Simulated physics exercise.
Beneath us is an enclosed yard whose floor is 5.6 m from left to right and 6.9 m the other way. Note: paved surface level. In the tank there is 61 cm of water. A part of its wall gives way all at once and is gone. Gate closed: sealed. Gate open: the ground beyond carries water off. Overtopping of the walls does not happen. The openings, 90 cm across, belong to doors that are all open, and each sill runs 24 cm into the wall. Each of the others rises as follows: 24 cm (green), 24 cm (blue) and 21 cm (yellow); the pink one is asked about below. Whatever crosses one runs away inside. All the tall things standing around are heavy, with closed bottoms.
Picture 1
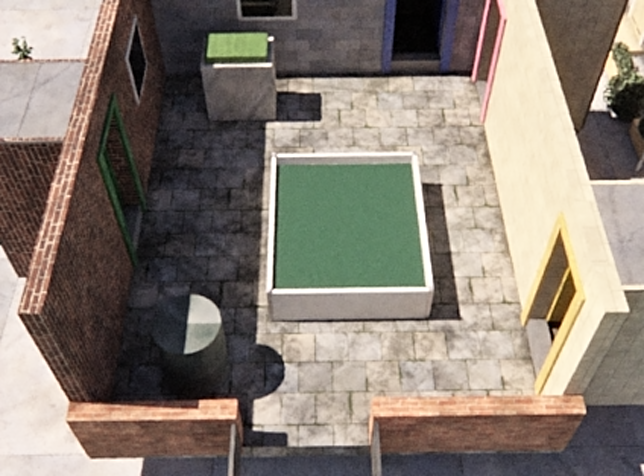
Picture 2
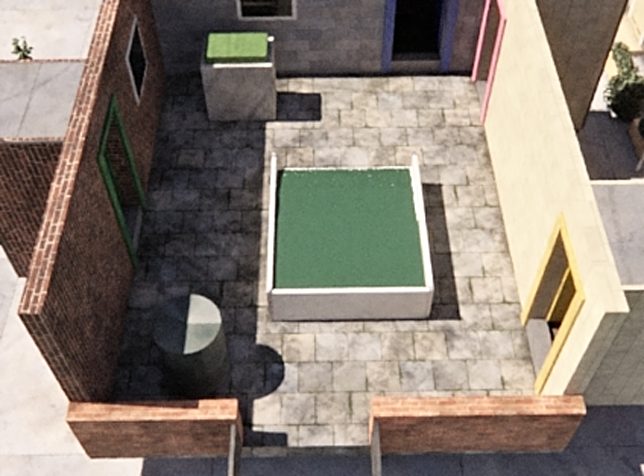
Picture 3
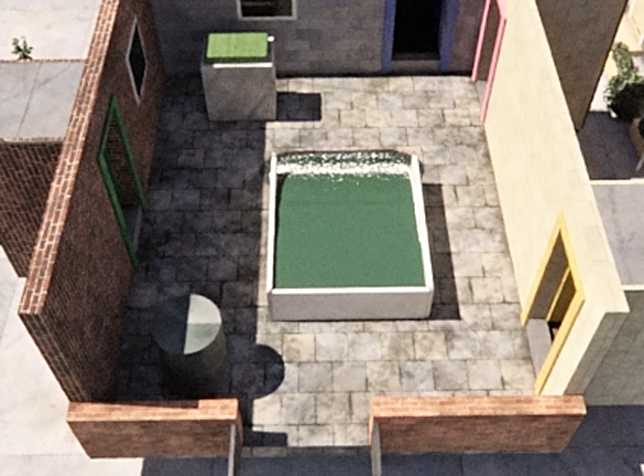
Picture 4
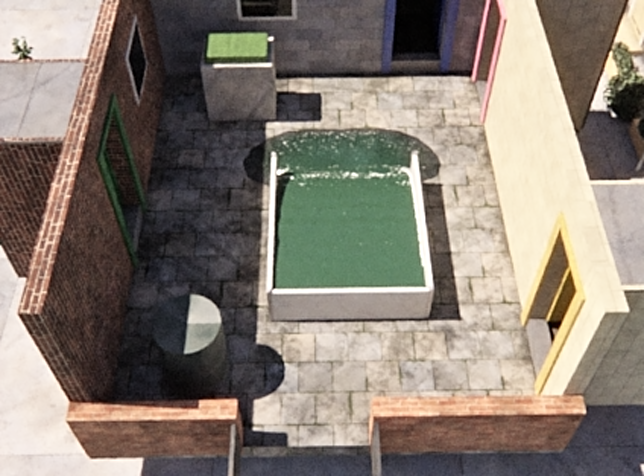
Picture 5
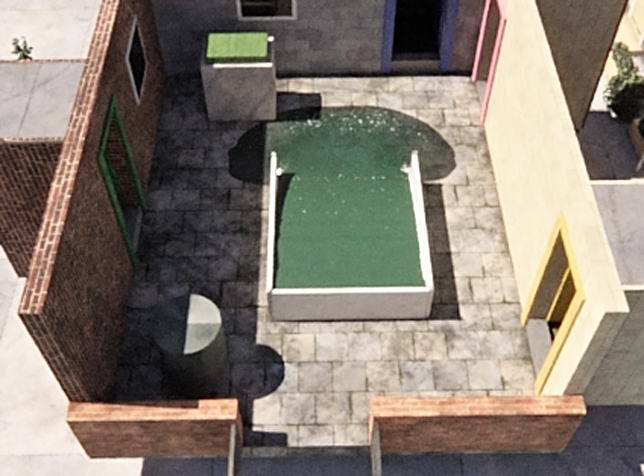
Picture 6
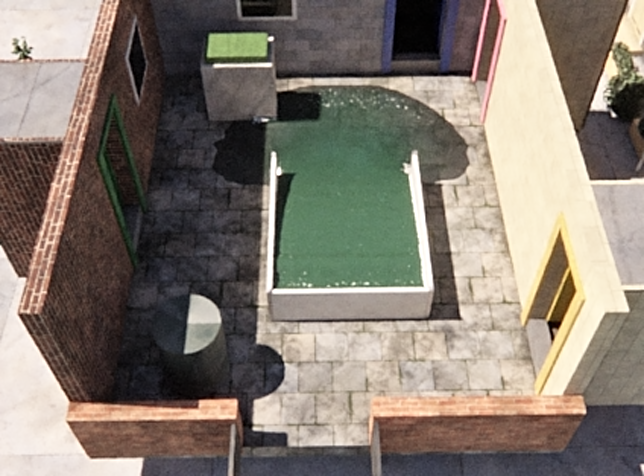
In this clip, a walled paved yard holds a white-sided tank of green water; the tank's far wall vanishes, and water pours out through the gap, spreading in a widening rounded sheet across the paving toward the back.
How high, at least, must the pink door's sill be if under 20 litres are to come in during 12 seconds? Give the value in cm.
I would say about 26 cm.
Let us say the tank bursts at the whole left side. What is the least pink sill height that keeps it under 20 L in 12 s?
With that break, close to 11.5 cm.
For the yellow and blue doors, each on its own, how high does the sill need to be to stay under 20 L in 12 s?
You'd want some 8.0 cm at yellow and some 24 cm at blue.
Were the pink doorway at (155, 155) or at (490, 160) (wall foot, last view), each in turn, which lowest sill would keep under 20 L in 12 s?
12.5 and 10.0 cm.
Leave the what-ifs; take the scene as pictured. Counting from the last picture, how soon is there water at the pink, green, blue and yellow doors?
Pink at 0.5 s, green at 2.2 s, blue at 0.3 s and yellow at 4.0 s.
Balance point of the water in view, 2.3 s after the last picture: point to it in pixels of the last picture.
My guess is close to (336, 143).
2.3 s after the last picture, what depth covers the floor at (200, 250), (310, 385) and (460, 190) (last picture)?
Close to 0, 0 and 0 cm deep.
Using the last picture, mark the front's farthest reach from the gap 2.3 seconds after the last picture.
Lab note: Front tip approx. (167, 76).
Then, 0.7 s after the last picture water covers 35 % of the floor, deepest (37 cm) near (345, 74); 2 cm at the pink door, 0 litres in over its 7 cm sill.
Then, 2.3 s after the last picture water covers 45 % of the floor, deepest (38 cm) near (177, 76); 24 cm at the pink door, 87 litres in over its 7 cm sill.
Then, 11.3 s after the last picture water covers 100 % of the floor, deepest (12 cm) near (192, 429); 5 cm at the pink door, 386 litres in over its 7 cm sill.
At the pink door as built, the water peaked near 25 cm, 2.9 s after the last picture.
With a sill of 22 cm, 50 litres would have come in within the 12 s; with 30 cm, 6 litres. So under 20 litres takes about 26 cm.
